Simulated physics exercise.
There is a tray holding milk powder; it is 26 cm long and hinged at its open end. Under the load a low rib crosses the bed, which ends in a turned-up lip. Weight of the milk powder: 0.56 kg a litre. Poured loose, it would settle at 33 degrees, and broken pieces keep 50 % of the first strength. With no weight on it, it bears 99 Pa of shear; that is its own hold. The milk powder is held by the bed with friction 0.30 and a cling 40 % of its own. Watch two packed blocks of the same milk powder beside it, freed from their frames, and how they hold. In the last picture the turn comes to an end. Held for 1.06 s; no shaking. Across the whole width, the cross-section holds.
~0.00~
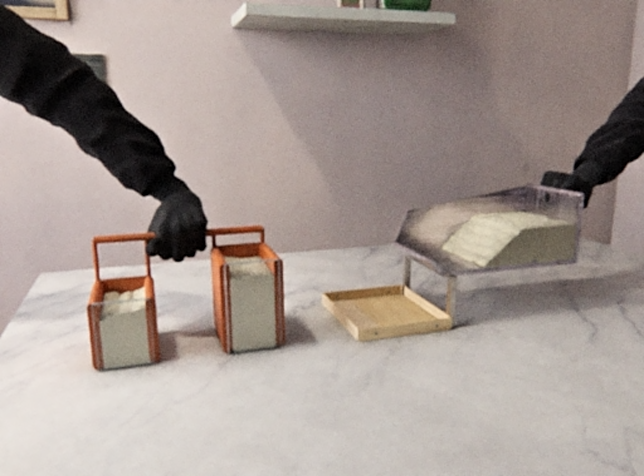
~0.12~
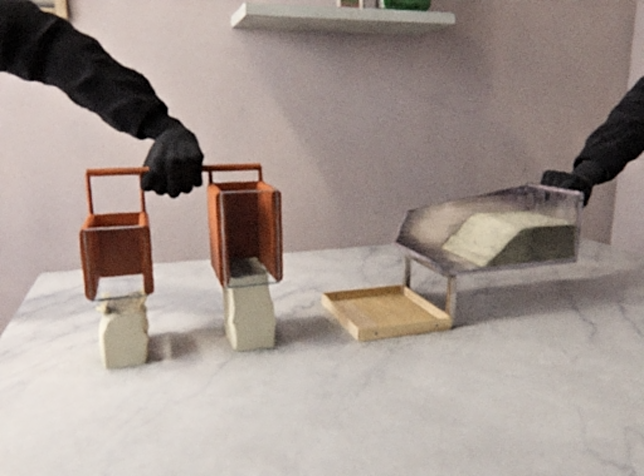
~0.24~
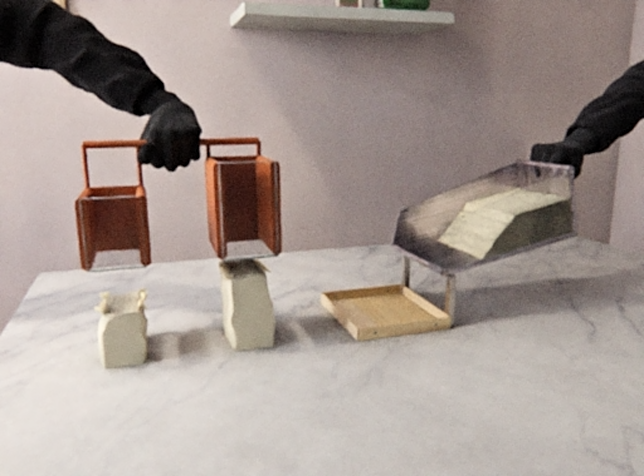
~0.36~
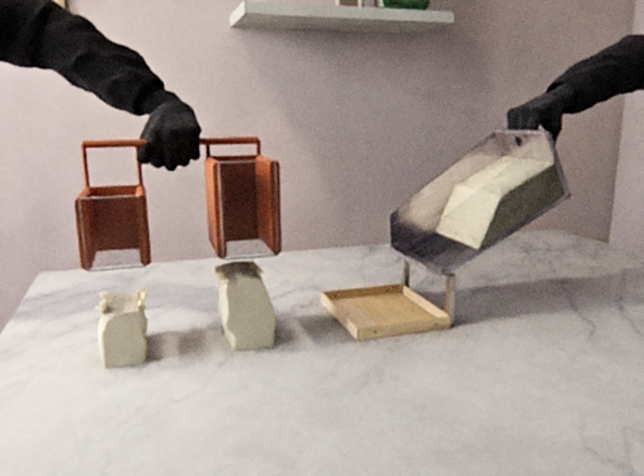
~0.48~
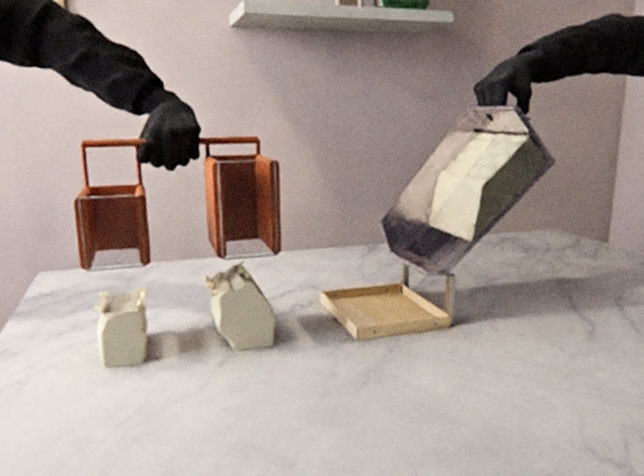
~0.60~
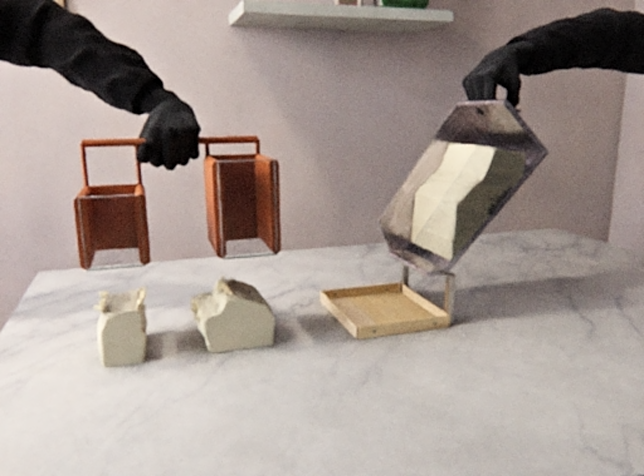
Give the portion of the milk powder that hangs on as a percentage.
22 %.
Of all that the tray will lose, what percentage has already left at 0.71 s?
About 10 %.
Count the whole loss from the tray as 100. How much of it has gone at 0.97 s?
Close to 90 in a hundred.
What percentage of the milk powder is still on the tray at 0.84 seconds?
About 50 percent.
By 0.71 s, the tilt is 46 degrees and 96 % is on the bed.
By 0.84 s, the tilt is 46 degrees and 51 % is on the bed.
By 0.97 s, the tilt is 46 degrees and 29 % is on the bed.
By 1.10 s, the tilt is 46 degrees and 23 % is on the bed.
By 1.63 s, at the end, the tilt is 46 degrees and 22 % is on the bed.
